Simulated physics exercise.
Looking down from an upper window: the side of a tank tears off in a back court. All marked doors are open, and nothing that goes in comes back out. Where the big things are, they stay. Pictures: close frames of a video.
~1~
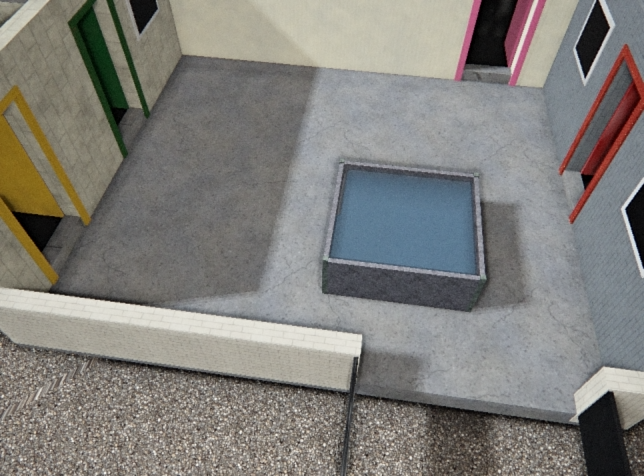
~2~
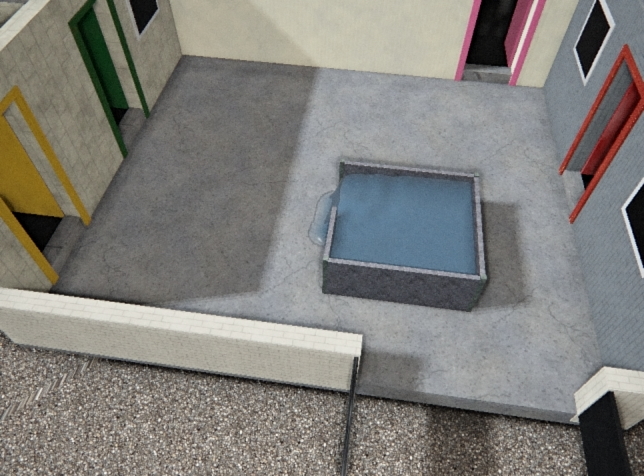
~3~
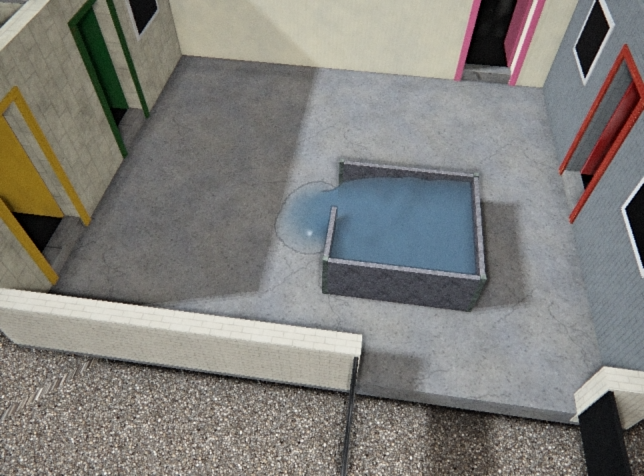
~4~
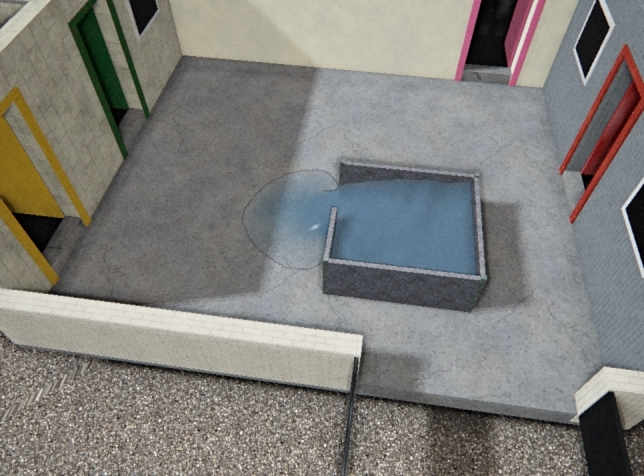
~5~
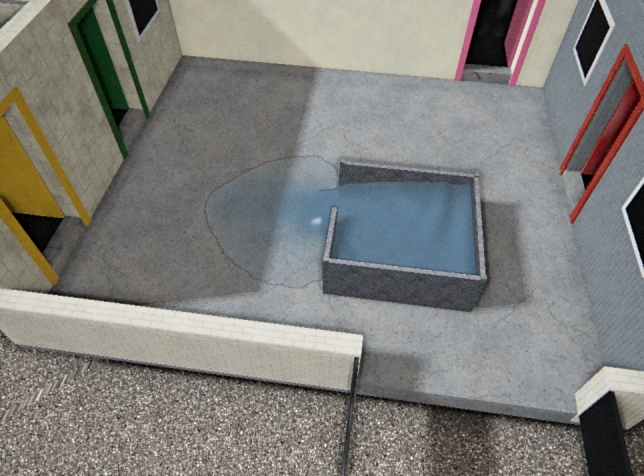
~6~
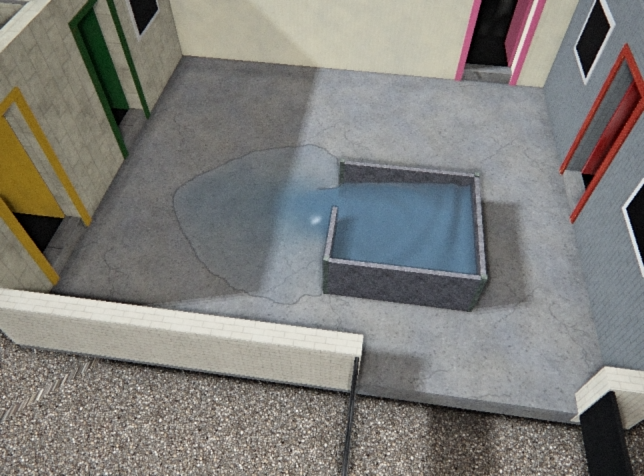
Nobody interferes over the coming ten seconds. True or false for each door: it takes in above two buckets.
The pink door, false; the red door, false; the yellow door, false; the green door, false.
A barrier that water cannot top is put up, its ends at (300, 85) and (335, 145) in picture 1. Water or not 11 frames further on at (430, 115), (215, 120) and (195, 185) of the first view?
Results in order: Bone-dry / swamped / swamped.
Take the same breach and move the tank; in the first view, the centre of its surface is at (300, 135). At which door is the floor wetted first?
That's the green one.
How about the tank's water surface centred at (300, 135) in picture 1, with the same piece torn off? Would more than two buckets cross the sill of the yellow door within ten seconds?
Yellow falls short.
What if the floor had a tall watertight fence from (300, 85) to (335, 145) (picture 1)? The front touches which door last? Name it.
It is the red one.
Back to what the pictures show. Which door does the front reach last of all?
Result: The door marked red.
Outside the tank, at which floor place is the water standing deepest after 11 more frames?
Point to roughly (36, 319).
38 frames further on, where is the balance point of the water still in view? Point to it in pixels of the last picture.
I'd put it at around (263, 182).
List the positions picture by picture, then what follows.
The first frame shows the water tank at (405, 219) is whole and still.
In the second frame, water pours out at (340, 208) and has run to (319, 242).
In the third frame, the front is at (283, 234), out from the gap at (339, 210).
In the fourth frame, the front is at (249, 221), out from the gap at (339, 211).
In the fifth frame, the front is at (217, 195), out from the gap at (339, 211).
In the sixth frame, the front is at (183, 191), out from the gap at (340, 211).
A moment on, water covers 30 % of the floor; the pink door not reached, the red door not reached, the yellow door wet at the sill, nothing in, the green door wet at the sill, nothing in.
Next, water covers 40 % of the floor; the pink door not reached, the red door not reached, the yellow door wet at the sill, nothing in, the green door wet at the sill, nothing in.
Then, water covers 40 % of the floor; the pink door not reached, the red door not reached, the yellow door wet at the sill, nothing in, the green door wet at the sill, nothing in.
Later, water covers 70 % of the floor; the pink door not reached, the red door not reached, the yellow door wet at the sill, nothing in, the green door wet at the sill, nothing in.
In the end, water covers 90 % of the floor; the pink door wet at the sill, nothing in, the red door wet at the sill, nothing in, the yellow door wet at the sill, nothing in, the green door wet at the sill, nothing in.
